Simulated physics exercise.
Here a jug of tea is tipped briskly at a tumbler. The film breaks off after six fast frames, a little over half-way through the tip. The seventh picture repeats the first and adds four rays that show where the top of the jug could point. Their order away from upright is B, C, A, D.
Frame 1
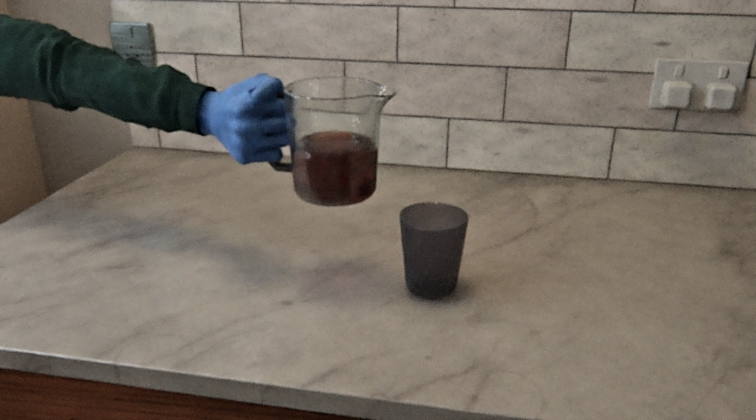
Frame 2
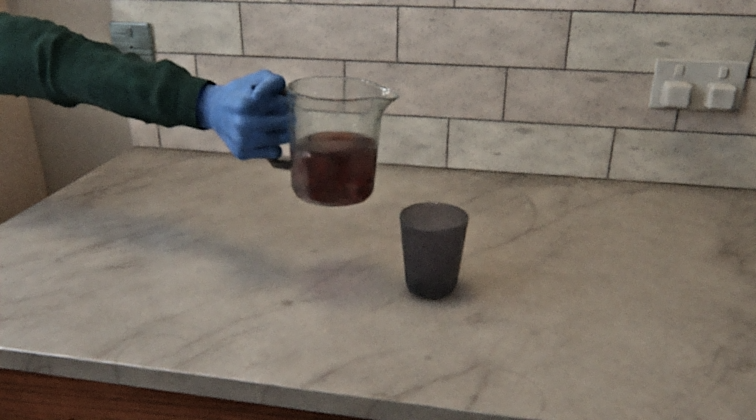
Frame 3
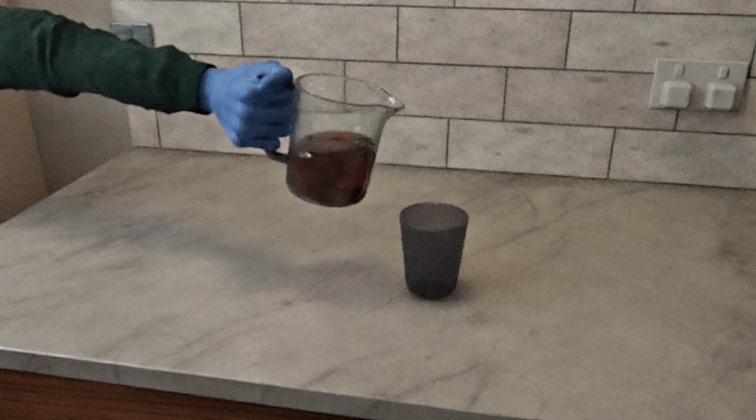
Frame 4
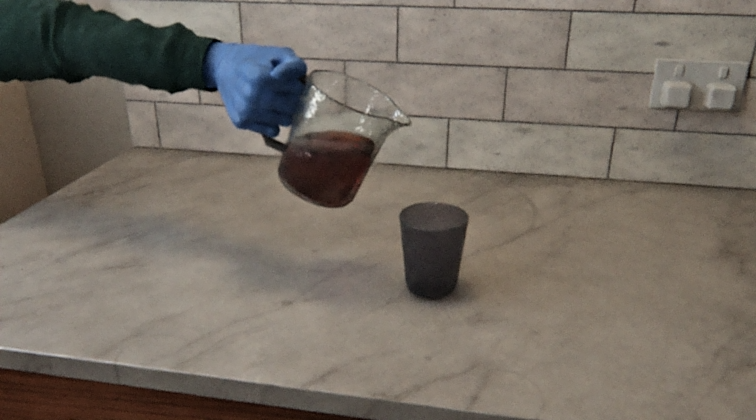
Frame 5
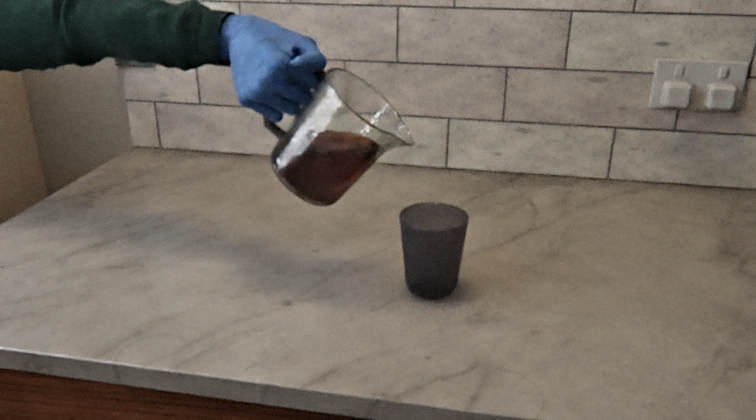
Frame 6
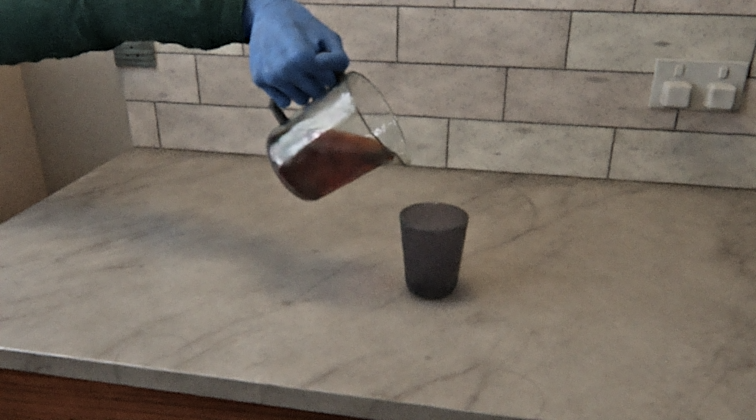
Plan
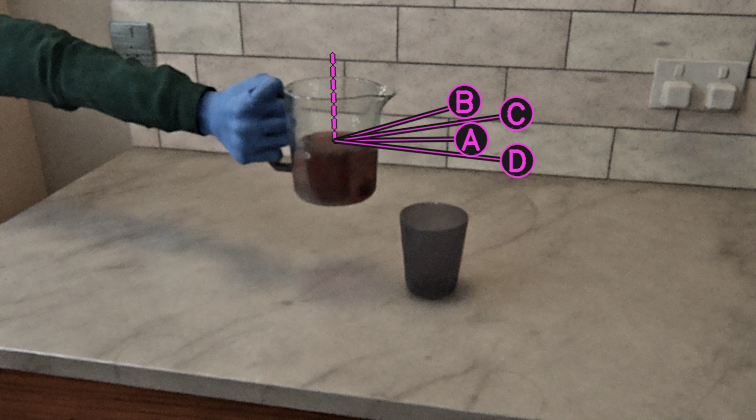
On a marbled countertop before a tiled wall, a blue-gloved hand in a dark green sleeve holds a glass jug of reddish-brown tea upright, left of a dark tumbler. The hand tilts the jug rightward, slightly at first, then steeply, and the tea slides toward the lip while the tumbler stays still.
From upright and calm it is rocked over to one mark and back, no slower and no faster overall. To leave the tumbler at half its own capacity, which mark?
It is B.
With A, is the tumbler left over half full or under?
Over.
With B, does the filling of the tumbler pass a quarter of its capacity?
Yes.
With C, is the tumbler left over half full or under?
Over.
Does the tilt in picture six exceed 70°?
No, it does not.
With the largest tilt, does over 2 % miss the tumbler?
Yes, it does.
On the marked copy, A at (453, 139); B at (448, 108); C at (500, 116); D at (500, 159).
With A, the tumbler ends with about 90 % of what it can hold; 7 % of the tea is spilt.
With B, the tumbler ends with about 54 % of what it can hold.
With C, the tumbler ends with about 76 % of what it can hold.
With D, the tumbler ends with about 91 % of what it can hold; 18 % of the tea is spilt.
